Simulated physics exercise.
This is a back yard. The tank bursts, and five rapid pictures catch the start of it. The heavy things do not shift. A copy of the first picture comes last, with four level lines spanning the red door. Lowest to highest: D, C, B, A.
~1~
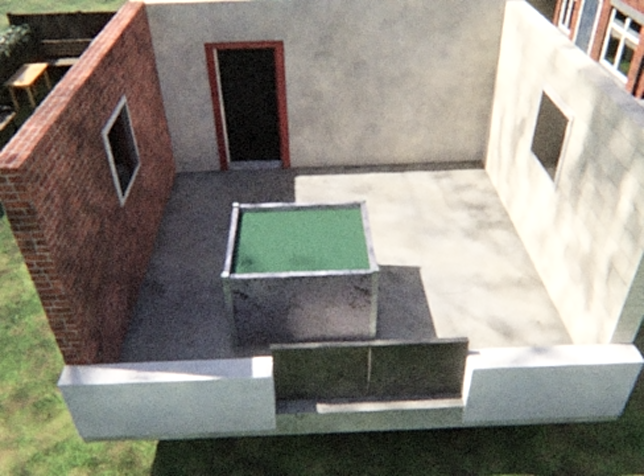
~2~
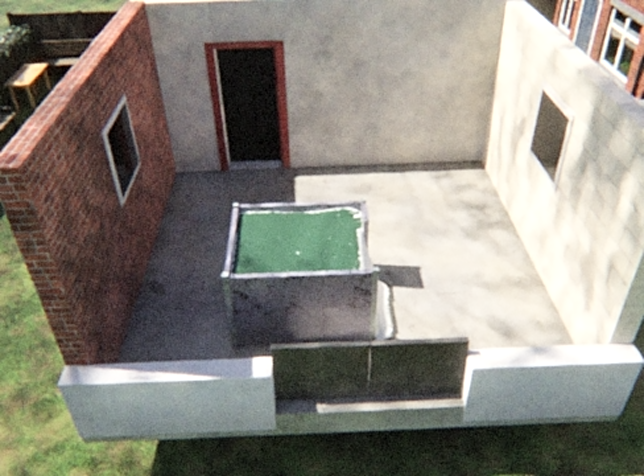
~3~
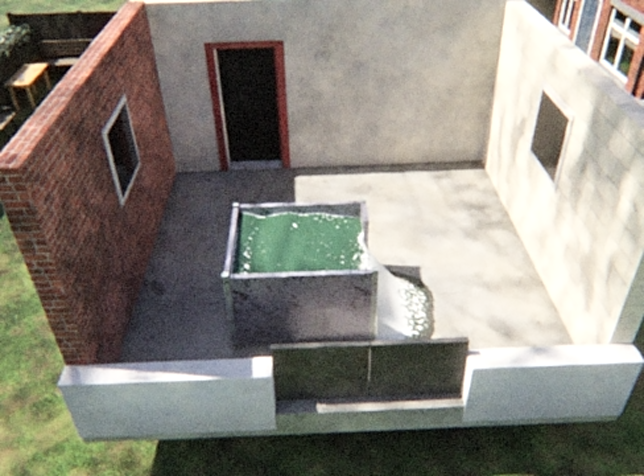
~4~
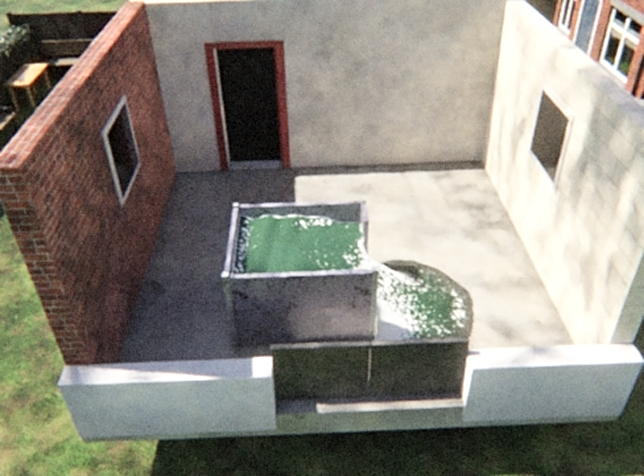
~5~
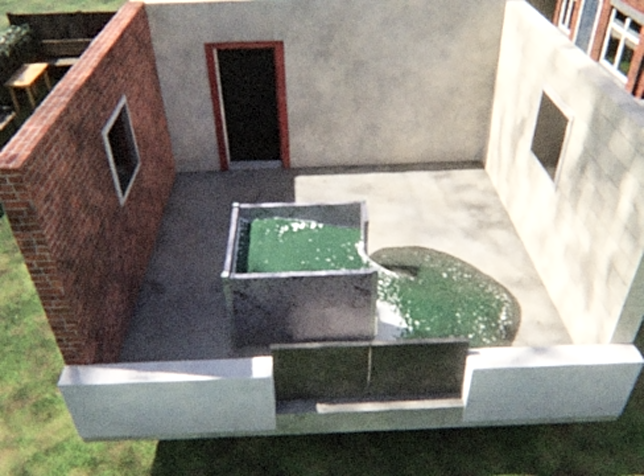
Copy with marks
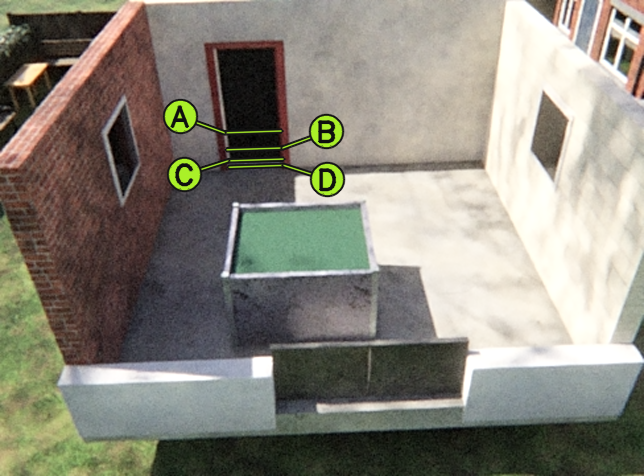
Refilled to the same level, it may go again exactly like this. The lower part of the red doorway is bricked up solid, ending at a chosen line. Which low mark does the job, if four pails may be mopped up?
Take D.
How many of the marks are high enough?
All four.
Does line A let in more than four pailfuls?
No.
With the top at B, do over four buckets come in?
No.
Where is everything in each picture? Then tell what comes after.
The first picture shows water in the tank at rest, its middle at (300, 242); foot of the red doorway at (256, 169); shut gate at (370, 350).
The second picture shows front seen at (382, 316), 1 % of the ground wet.
The third picture shows front seen at (413, 280), 4 % of the ground wet.
The fourth picture shows front seen at (460, 291), 8 % of the ground wet.
The fifth picture shows front seen at (505, 293), 15 % of the ground wet.
On the marked copy, A at (253, 131); B at (254, 148); C at (255, 159); D at (256, 166); from the bottom up D, C, B, A.
Choosing A, nothing gets over.
Choosing B, nothing gets over.
Choosing C, nothing gets over.
Choosing D, a bucket or two gets in.
